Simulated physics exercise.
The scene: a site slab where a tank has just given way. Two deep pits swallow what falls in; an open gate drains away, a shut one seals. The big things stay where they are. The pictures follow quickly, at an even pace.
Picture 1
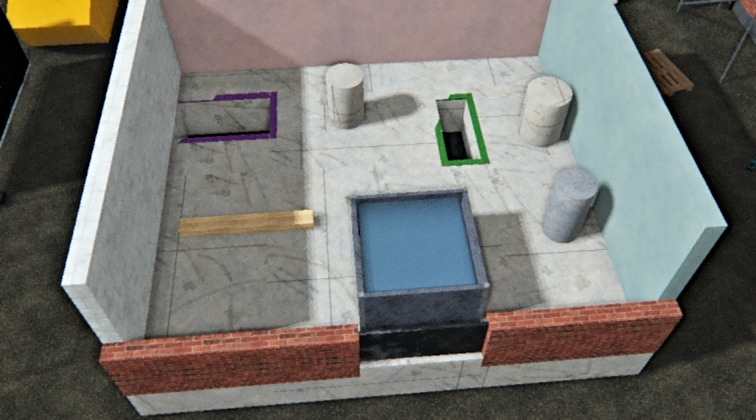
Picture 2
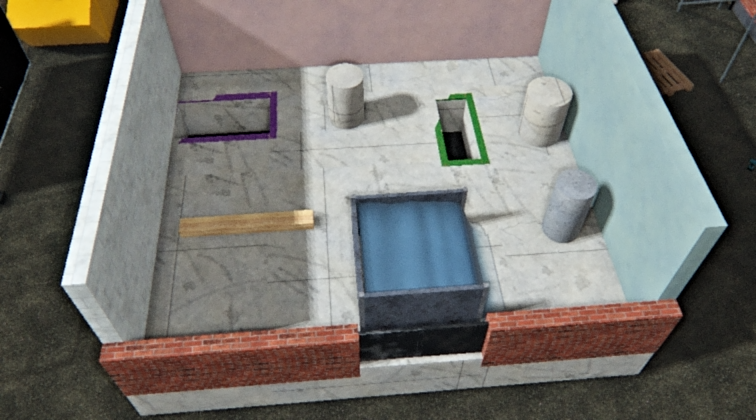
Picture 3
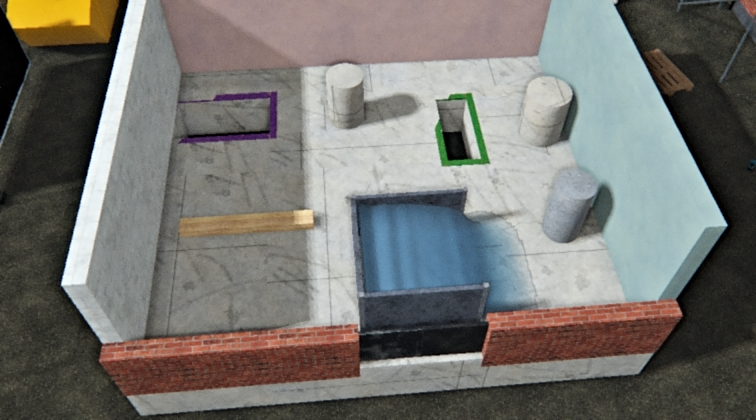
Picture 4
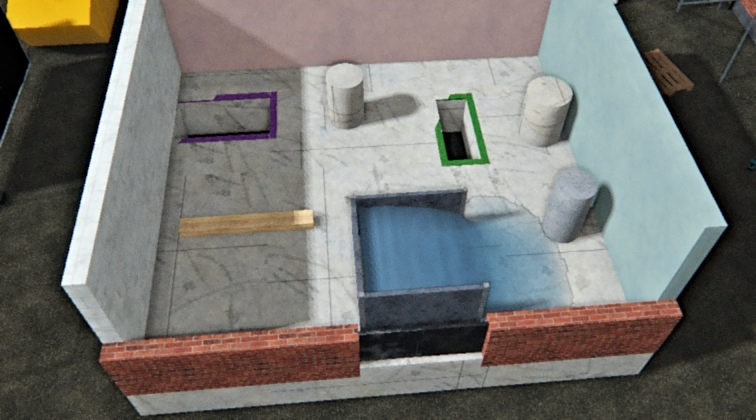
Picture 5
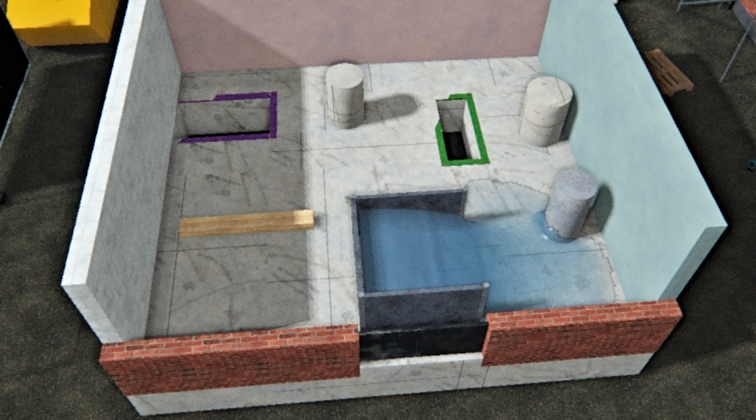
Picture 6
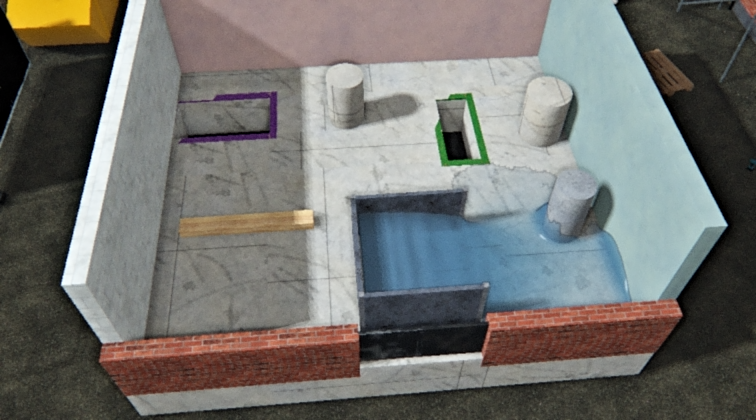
Open tank of blue water losing its right side and pouring out across the pale slab, spreading around a grey cylinder.
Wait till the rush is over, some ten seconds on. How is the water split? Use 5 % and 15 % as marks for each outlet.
One by one: The gate takes under 5 %; the green pit takes over 15 %; the purple pit takes under 5 %.
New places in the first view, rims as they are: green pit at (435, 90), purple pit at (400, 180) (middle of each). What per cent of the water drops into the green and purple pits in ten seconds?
In per cent: Green 25, purple 14.
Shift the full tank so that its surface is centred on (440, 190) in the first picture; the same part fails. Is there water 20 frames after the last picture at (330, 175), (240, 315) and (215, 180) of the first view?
In turn: Free of water, covered, dry.
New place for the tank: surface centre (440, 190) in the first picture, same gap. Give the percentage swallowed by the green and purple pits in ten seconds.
Parts in a hundred: Green 20, purple 6.
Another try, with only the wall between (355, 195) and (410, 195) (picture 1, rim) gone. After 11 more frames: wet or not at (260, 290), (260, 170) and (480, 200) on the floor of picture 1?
In turn: Free of water, flooded, no water.
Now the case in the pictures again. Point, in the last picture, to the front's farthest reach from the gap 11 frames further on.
Roughly at (536, 60).
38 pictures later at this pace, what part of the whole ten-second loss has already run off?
Roughly 70 per cent.
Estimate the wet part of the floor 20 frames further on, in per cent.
Roughly 40 per cent.
A moment on, water covers 20 % of the floor; the gate 0 %, the green pit 0 %, the purple pit 0 %.
Next, water covers 25 % of the floor; the gate 0 %, the green pit 0 %, the purple pit 0 %.
Then, water covers 40 % of the floor; the gate 0 %, the green pit 12 %, the purple pit 0 %.
Later, water covers 60 % of the floor; the gate 0 %, the green pit 25 %, the purple pit 0 %.
In the end, water covers 85 % of the floor; the gate 0 %, the green pit 34 %, the purple pit 3 %.
